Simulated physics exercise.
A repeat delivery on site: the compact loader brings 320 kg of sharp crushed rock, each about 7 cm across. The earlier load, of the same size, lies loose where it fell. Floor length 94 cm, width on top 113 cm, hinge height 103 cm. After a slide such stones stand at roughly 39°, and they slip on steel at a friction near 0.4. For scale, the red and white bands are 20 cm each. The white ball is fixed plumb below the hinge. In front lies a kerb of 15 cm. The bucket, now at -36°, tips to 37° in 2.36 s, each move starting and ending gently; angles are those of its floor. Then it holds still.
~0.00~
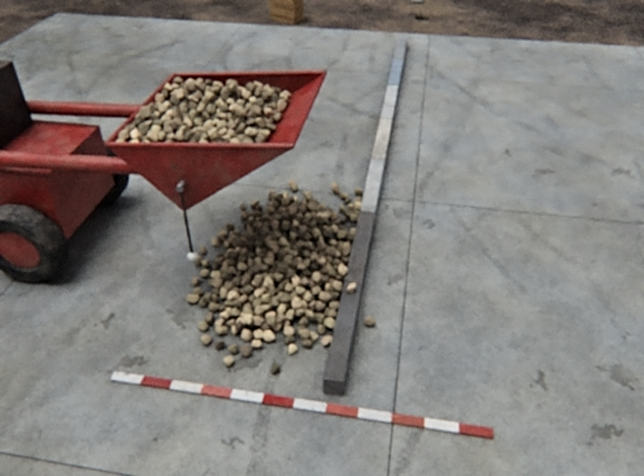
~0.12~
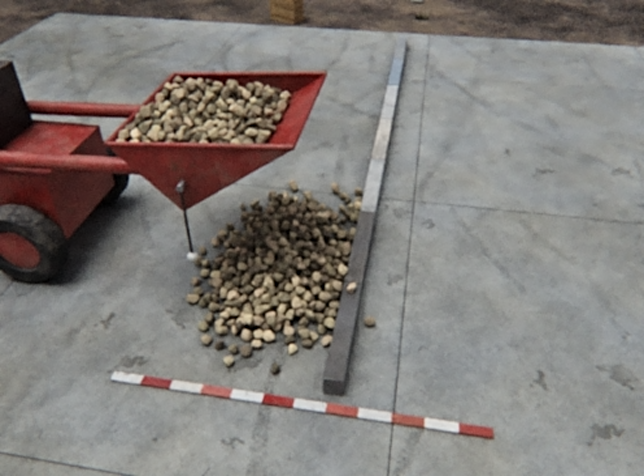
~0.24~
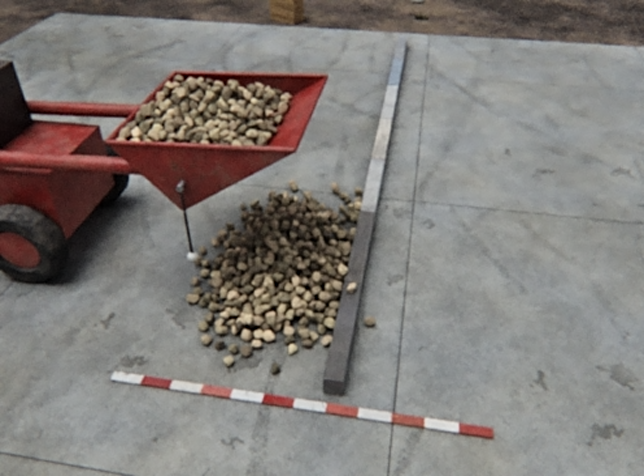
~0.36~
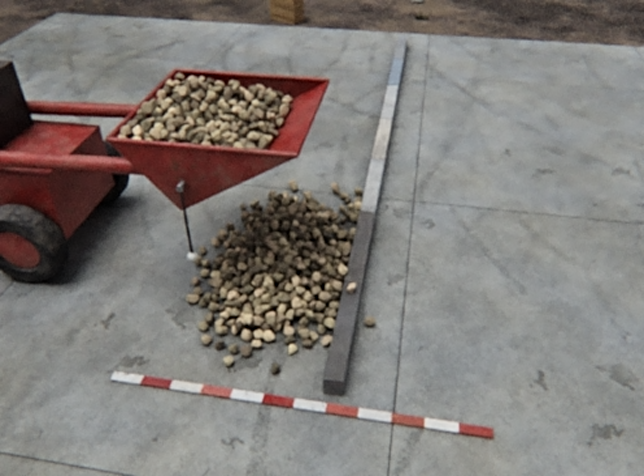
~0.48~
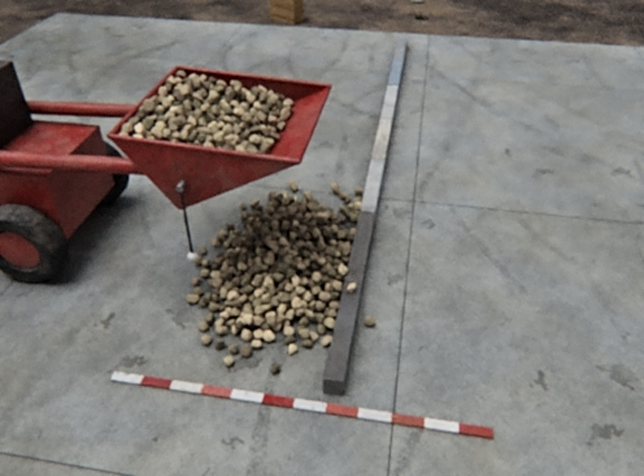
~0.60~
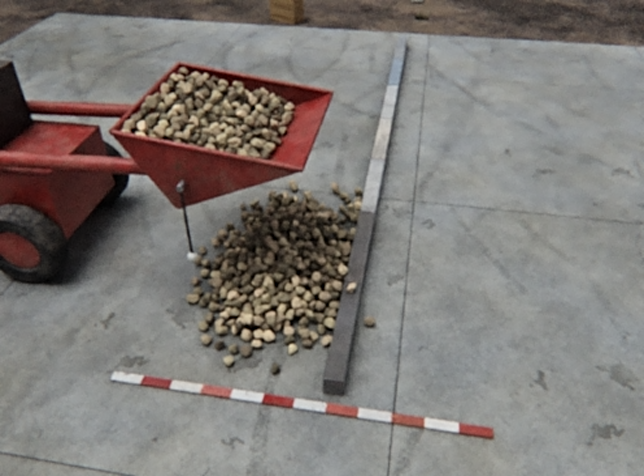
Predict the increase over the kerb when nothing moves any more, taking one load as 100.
Some 11 per cent is added.
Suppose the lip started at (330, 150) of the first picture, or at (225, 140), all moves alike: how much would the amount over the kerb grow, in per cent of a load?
About 45 and 0 per cent.
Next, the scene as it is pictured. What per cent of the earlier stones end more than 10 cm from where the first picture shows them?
About 0 per cent.
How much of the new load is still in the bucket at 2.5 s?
It holds some 40 per cent.
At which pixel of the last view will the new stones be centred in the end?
Around (325, 245).
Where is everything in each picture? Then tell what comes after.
In the first frame, the bucket is at -36°, its lip at (293, 146); the top of the load is at (227, 93). The earlier load is highest near (271, 249), 23 cm above ground level, 100 % on this side of the kerb.
In the second frame, lip at (294, 147), floor tilted -35°, highest stones at (227, 93); the stones move at 0.0 m/s on average.
In the third frame, lip at (295, 151), floor tilted -34°, highest stones at (217, 91); the stones move at 0.1 m/s on average.
In the fourth frame, lip at (298, 156), floor tilted -31°, highest stones at (187, 90); the stones move at 0.1 m/s on average.
In the fifth frame, the bucket is at -28°, its lip at (300, 162); the top of the load is at (182, 87); the stones move at 0.1 m/s on average.
In the sixth frame, lip at (303, 170), floor tilted -24°, highest stones at (181, 85); the stones move at 0.1 m/s on average.
After 1.8 s the floor is at 26°; in per cent of one load, 100 in the bucket, 100 on this side of the kerb; the foremost stones are at (348, 274).
After 2.5 s the floor is at 37°; in per cent of one load, 39 in the bucket, 160 on this side of the kerb, 1 over the kerb; the foremost stones are at (373, 257).
After 2.8 s the floor is at 37°; in per cent of one load, 11 in the bucket, 182 on this side of the kerb, 7 over the kerb; the foremost stones are at (411, 281).
After 5.4 s the floor is at 37°; in per cent of one load, 2 in the bucket, 187 on this side of the kerb, 11 over the kerb; the foremost stones are at (442, 265). Net gain over the kerb, 11.
